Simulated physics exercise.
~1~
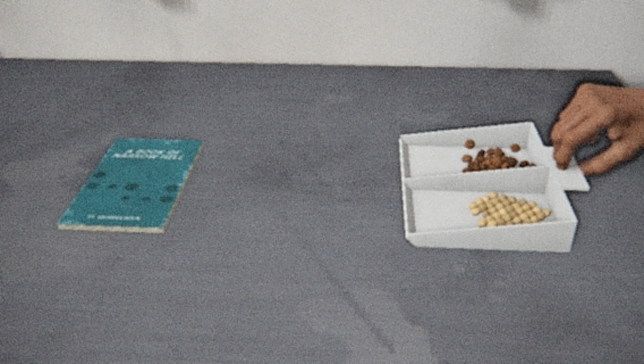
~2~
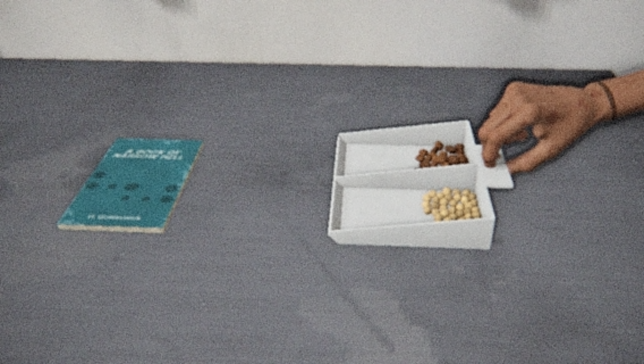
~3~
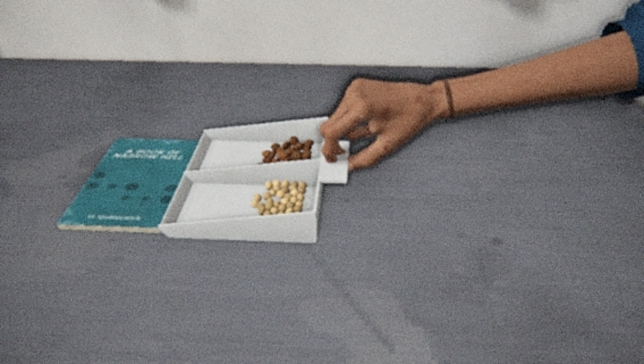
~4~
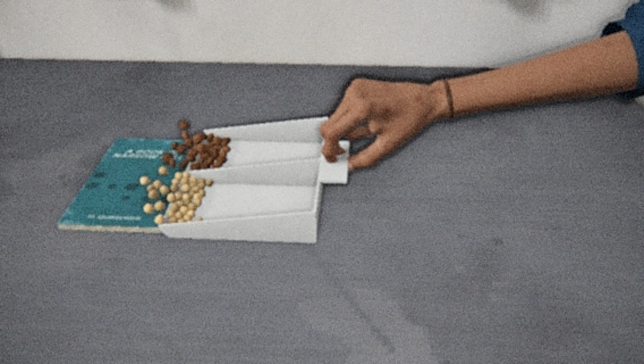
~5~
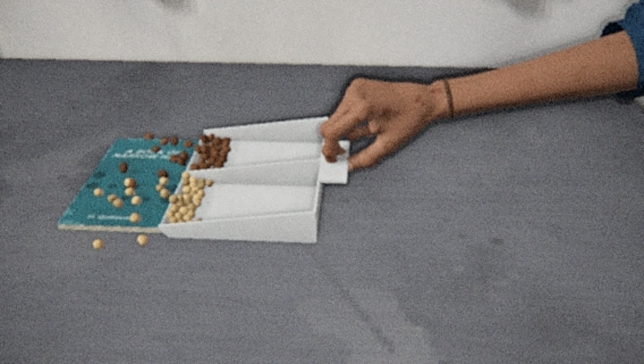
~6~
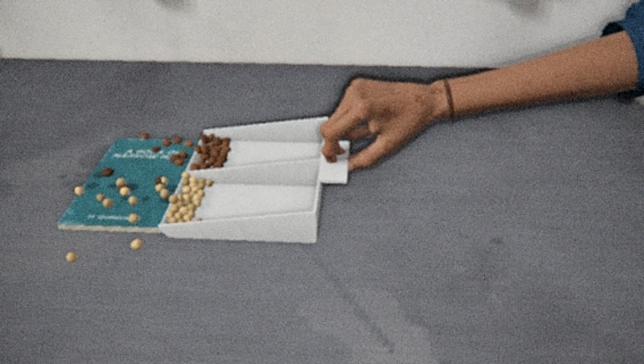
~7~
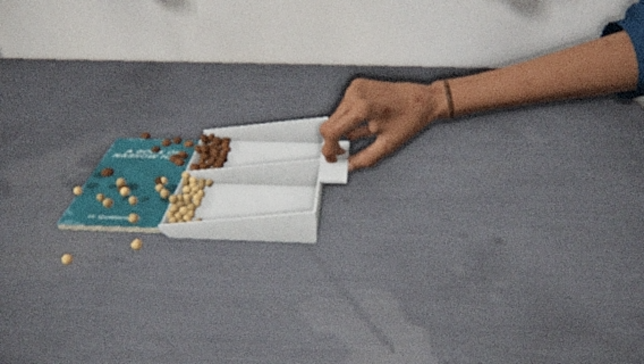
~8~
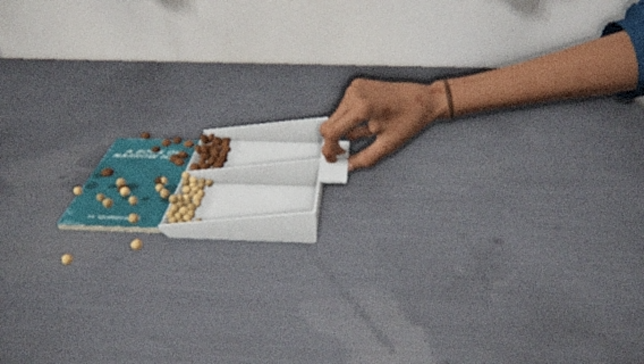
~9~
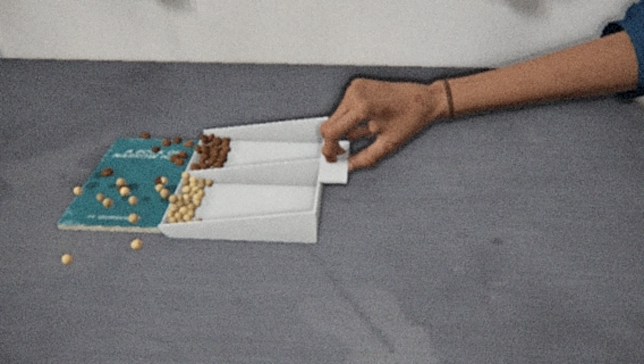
On a gray table, a hand pushed a divided white tray of brown and pale yellow beads left until it stopped against a thin teal book; both piles slid forward, and some of each spilled out, mostly onto the book, while the rest stayed inside.
